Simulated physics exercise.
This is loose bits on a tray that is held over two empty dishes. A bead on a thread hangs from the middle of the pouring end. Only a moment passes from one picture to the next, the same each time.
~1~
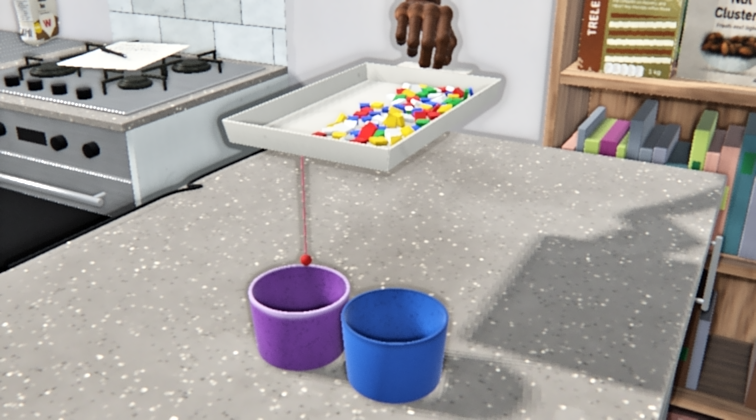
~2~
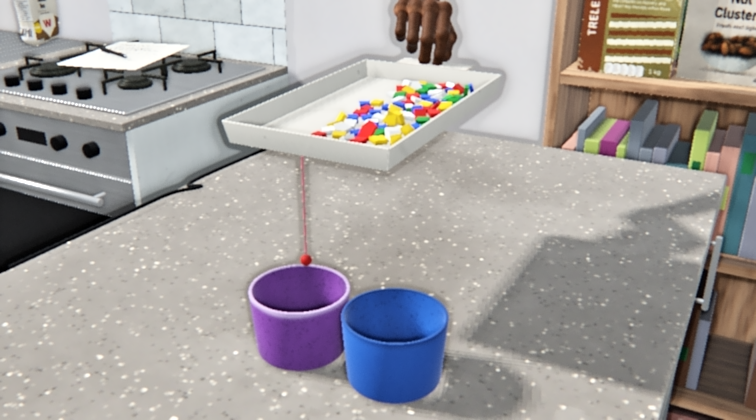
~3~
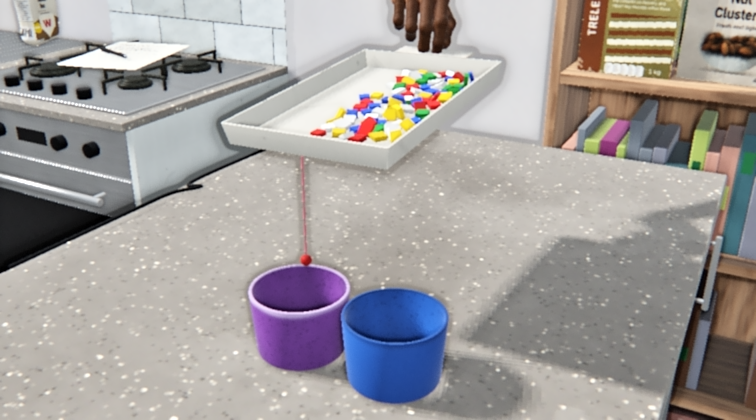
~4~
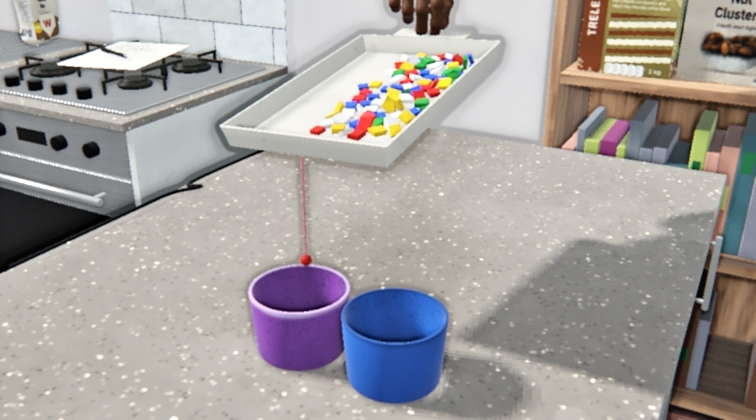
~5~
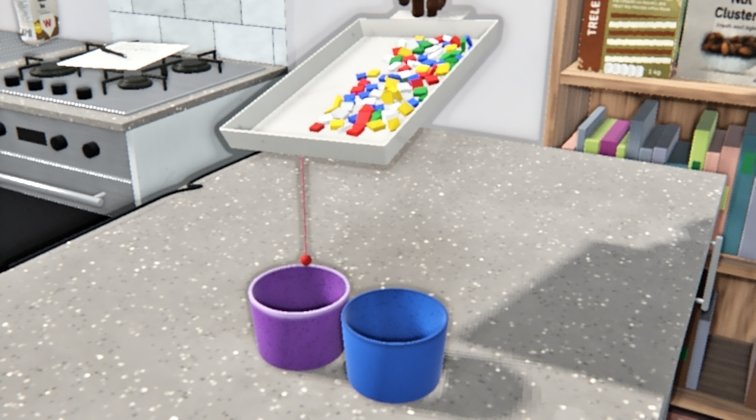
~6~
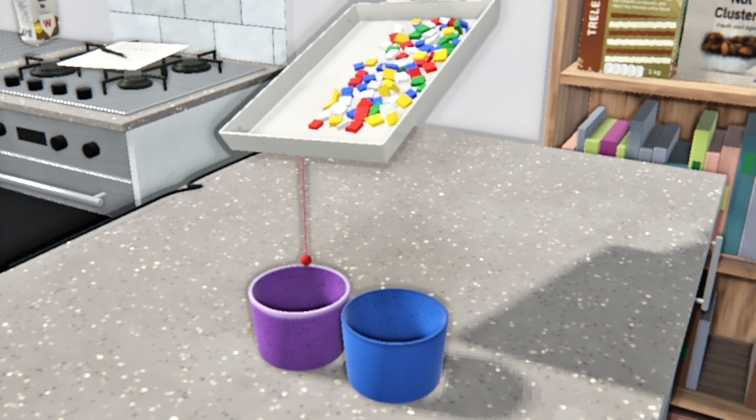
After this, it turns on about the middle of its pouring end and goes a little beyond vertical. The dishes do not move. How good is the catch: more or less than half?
The two hold less than half of the load.
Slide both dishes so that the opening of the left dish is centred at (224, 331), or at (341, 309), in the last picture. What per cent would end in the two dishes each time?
About 10 and 0 per cent.
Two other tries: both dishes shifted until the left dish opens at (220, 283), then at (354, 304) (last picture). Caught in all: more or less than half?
One: Over half. Two: Not half.
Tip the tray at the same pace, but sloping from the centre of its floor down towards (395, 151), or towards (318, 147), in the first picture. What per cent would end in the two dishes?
In turn 70 and 50 in a hundred.
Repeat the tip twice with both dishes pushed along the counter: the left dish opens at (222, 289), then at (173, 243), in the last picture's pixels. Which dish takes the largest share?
First the left dish, then the right dish.
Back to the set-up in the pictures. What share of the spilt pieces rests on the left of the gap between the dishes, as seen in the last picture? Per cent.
Roughly 100 in a hundred.
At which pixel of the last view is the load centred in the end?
Near (220, 341).
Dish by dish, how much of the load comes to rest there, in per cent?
The left dish has 20 per cent, the right dish has 0.
Soon after the last picture, tray tipped steeply; all on the tray.
A little later, tray tipped right over; most on the tray; a stray few in the left dish; about a quarter outside both; a stray few in the air.
Later still, tray tipped past a quarter turn; about a quarter in the left dish; most outside both.
At rest, tray tipped past a quarter turn; none in the right dish; about a quarter in the left dish; most outside both.
